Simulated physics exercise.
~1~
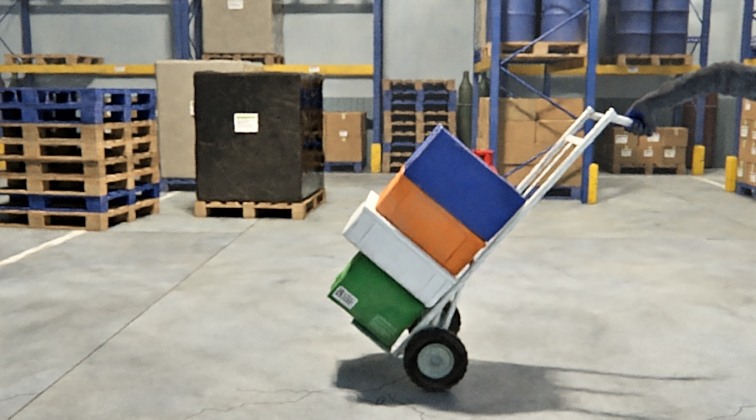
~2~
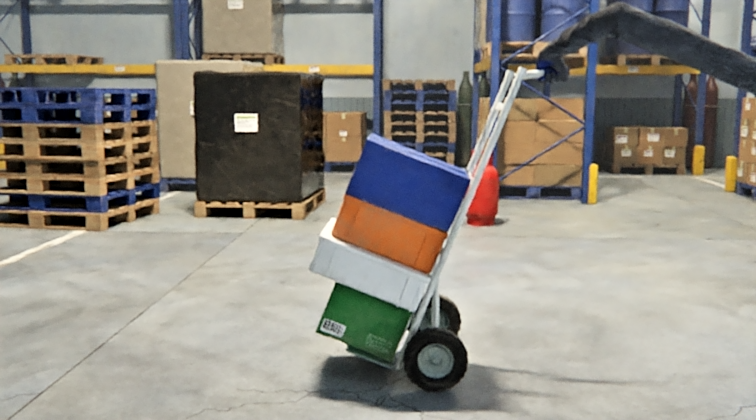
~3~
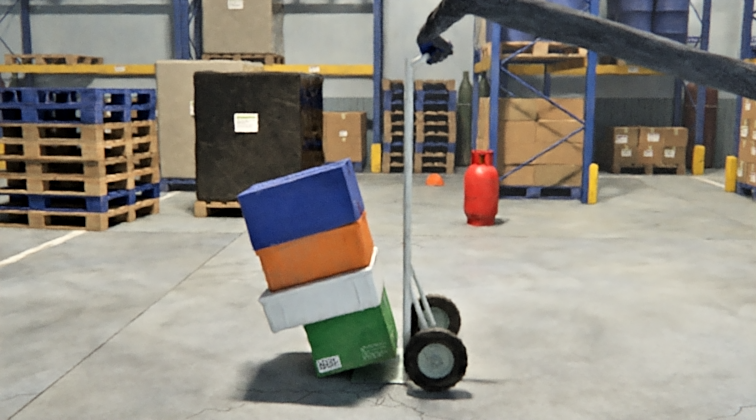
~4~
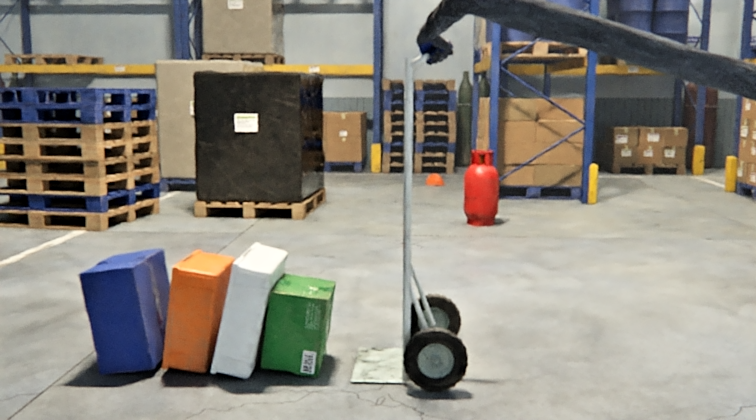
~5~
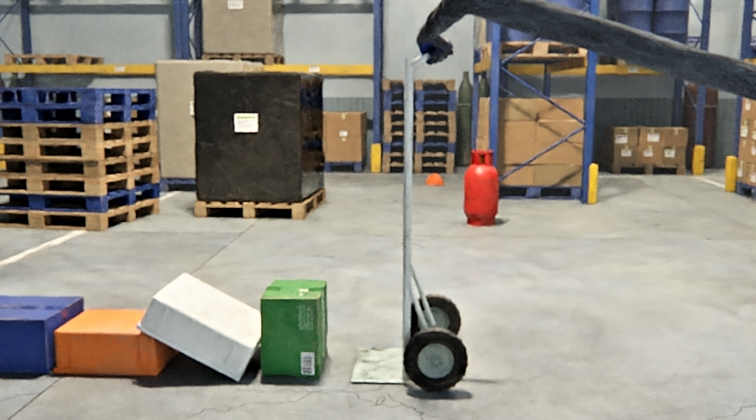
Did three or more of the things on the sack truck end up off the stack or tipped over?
Yes, the blue parcel, the orange tote and the white tote all came off the stack onto the floor, and the green box was tipped over as well.
